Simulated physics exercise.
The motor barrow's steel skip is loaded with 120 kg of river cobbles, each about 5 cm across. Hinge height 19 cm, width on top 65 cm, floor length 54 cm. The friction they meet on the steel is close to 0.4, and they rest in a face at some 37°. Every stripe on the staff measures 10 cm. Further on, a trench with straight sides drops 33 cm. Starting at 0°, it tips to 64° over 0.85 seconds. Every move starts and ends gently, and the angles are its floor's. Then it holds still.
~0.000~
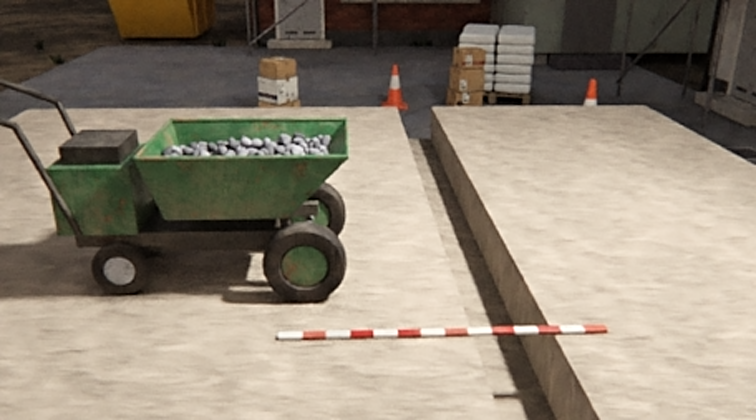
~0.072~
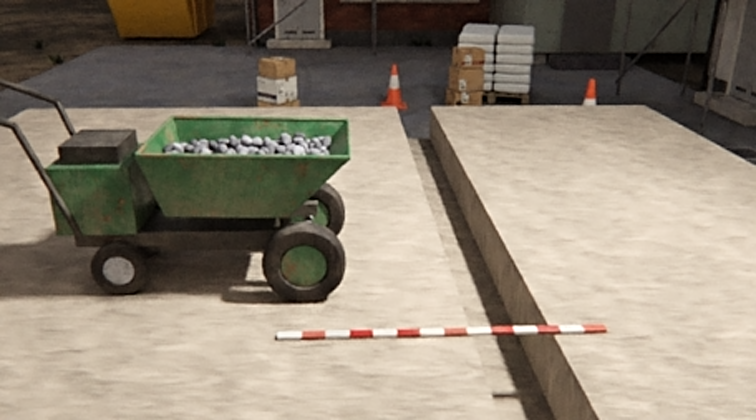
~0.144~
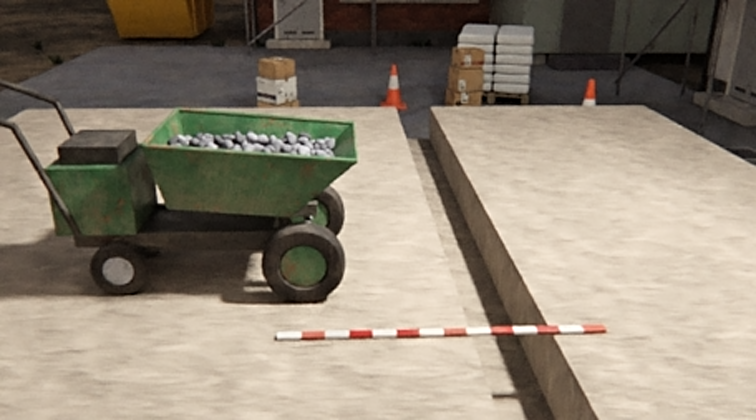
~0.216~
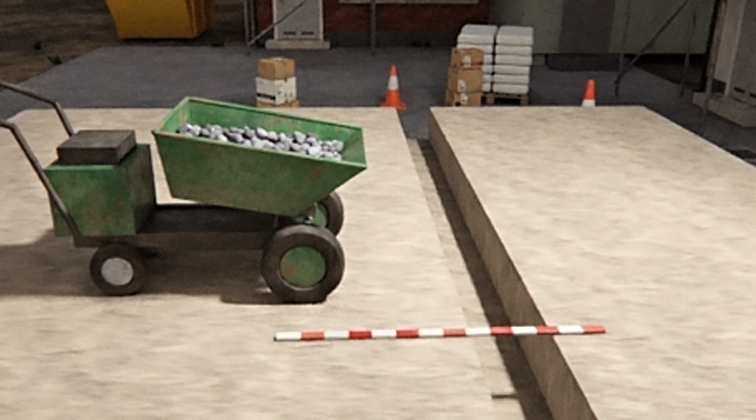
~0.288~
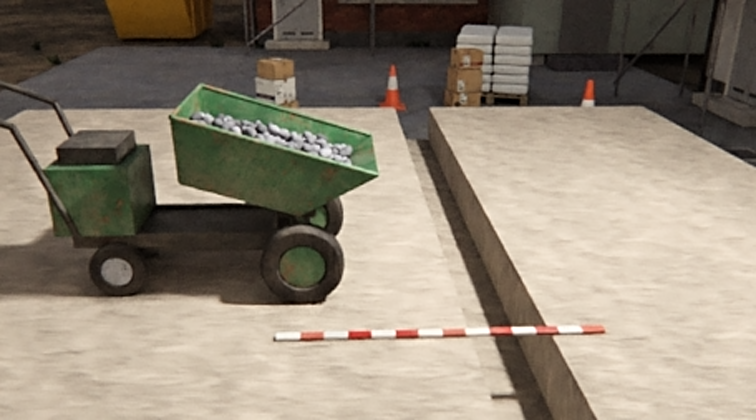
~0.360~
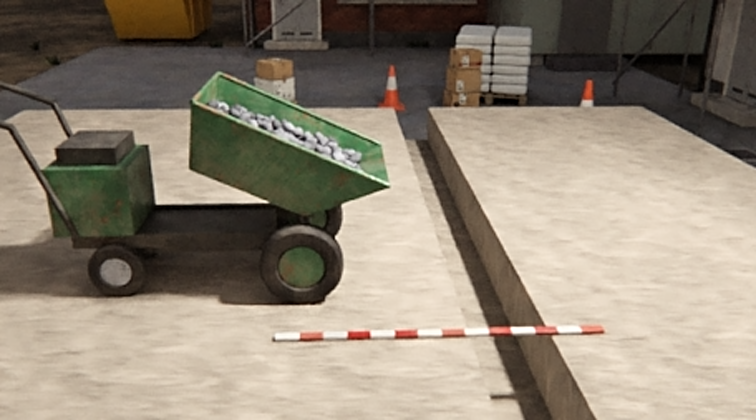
A green skip loaded with grey cobbles tilts steadily towards the right on a parked barrow.
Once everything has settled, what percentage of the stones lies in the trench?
I would say 89 percent.
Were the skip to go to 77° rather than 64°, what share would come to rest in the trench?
I'd expect around 80 in a hundred.
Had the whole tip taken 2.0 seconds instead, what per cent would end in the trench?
Roughly 85 per cent.
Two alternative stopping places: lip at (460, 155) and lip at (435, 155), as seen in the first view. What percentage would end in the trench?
First spot about 30, second spot about 45 per cent.
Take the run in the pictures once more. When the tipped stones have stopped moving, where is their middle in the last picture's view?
(477, 308).
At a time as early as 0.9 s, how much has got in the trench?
10 per cent or so by then.
After 0.6 s the floor is at 54°; 100 % in the skip; the foremost stones are at (397, 208).
After 0.9 s the floor is at 64°; 84 % in the skip, 8 % short of the trench, 8 % in the trench; the foremost stones are at (475, 264).
After 1.3 s the floor is at 64°; 38 % in the skip, 10 % short of the trench, 52 % in the trench; the foremost stones are at (520, 310).
After 3.2 s the floor is at 64°; 0 % in the skip, 11 % short of the trench, 89 % in the trench; the foremost stones are at (532, 316).
